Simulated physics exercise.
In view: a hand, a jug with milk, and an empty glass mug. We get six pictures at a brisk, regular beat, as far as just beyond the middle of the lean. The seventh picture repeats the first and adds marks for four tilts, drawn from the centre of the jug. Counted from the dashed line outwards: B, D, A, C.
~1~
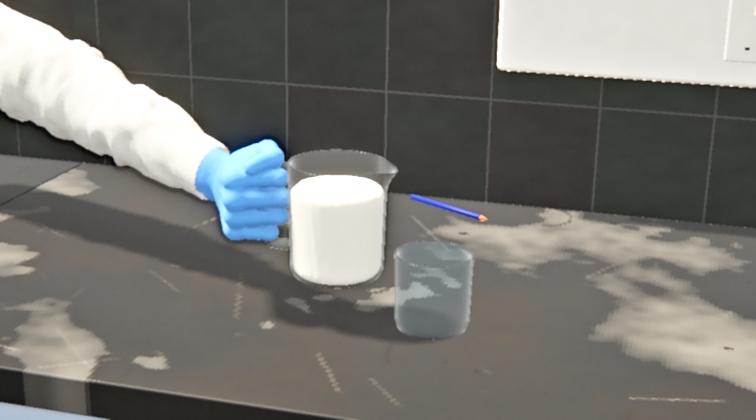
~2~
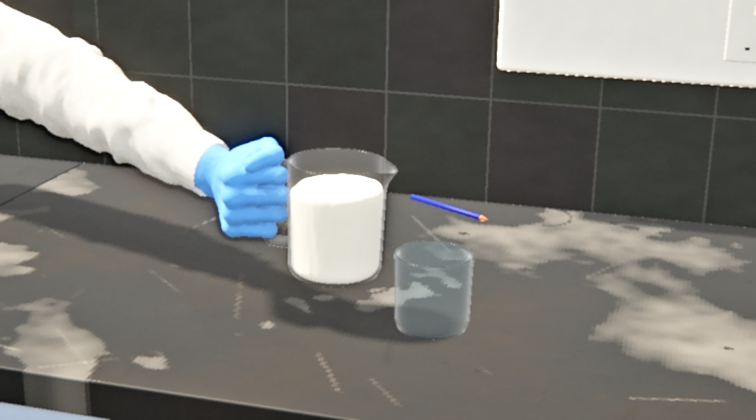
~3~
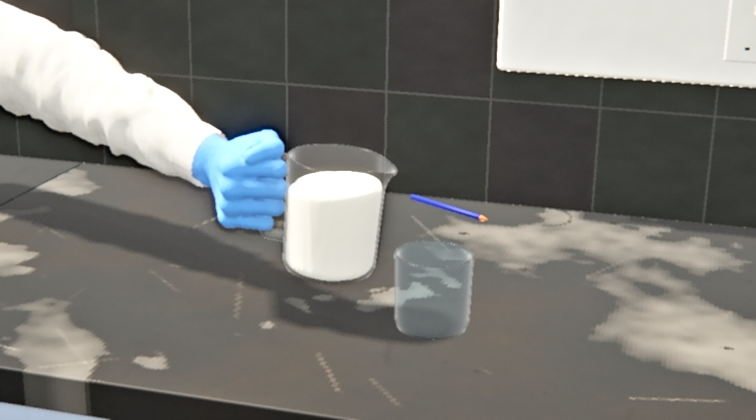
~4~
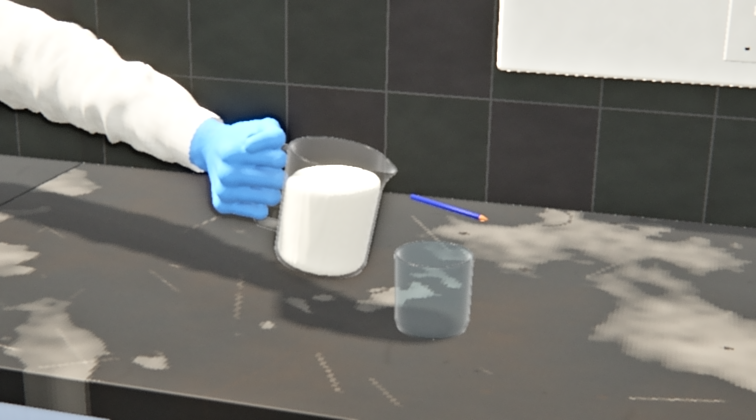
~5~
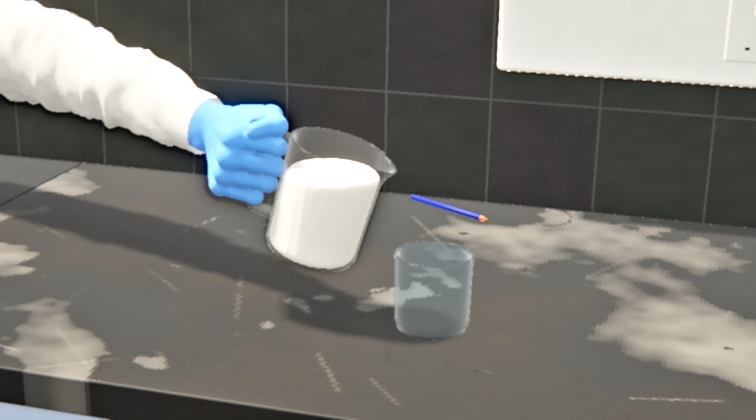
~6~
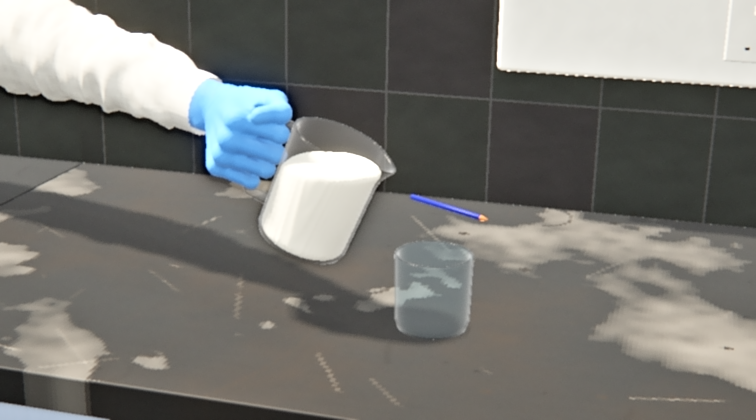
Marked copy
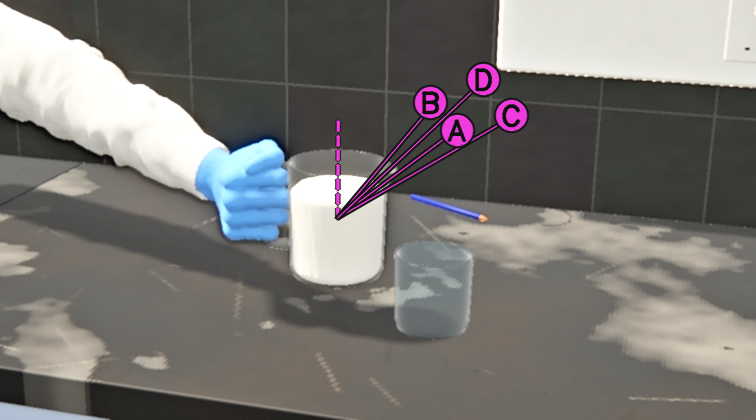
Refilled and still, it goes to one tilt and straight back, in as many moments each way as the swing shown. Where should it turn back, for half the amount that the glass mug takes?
Use tilt C.
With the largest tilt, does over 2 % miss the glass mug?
No, it does not.
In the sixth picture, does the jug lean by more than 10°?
Yes, it does.
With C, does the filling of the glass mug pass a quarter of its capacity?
Yes, it does.
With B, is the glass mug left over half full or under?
Under half.
On the marked copy, A at (442, 139); B at (422, 117); C at (497, 125); D at (471, 91).
For tilt A, the glass mug ends with about 34 % of what it can hold.
For tilt B, the glass mug ends with about 12 % of what it can hold.
For tilt C, the glass mug ends with about 52 % of what it can hold.
For tilt D, the glass mug ends with about 21 % of what it can hold.
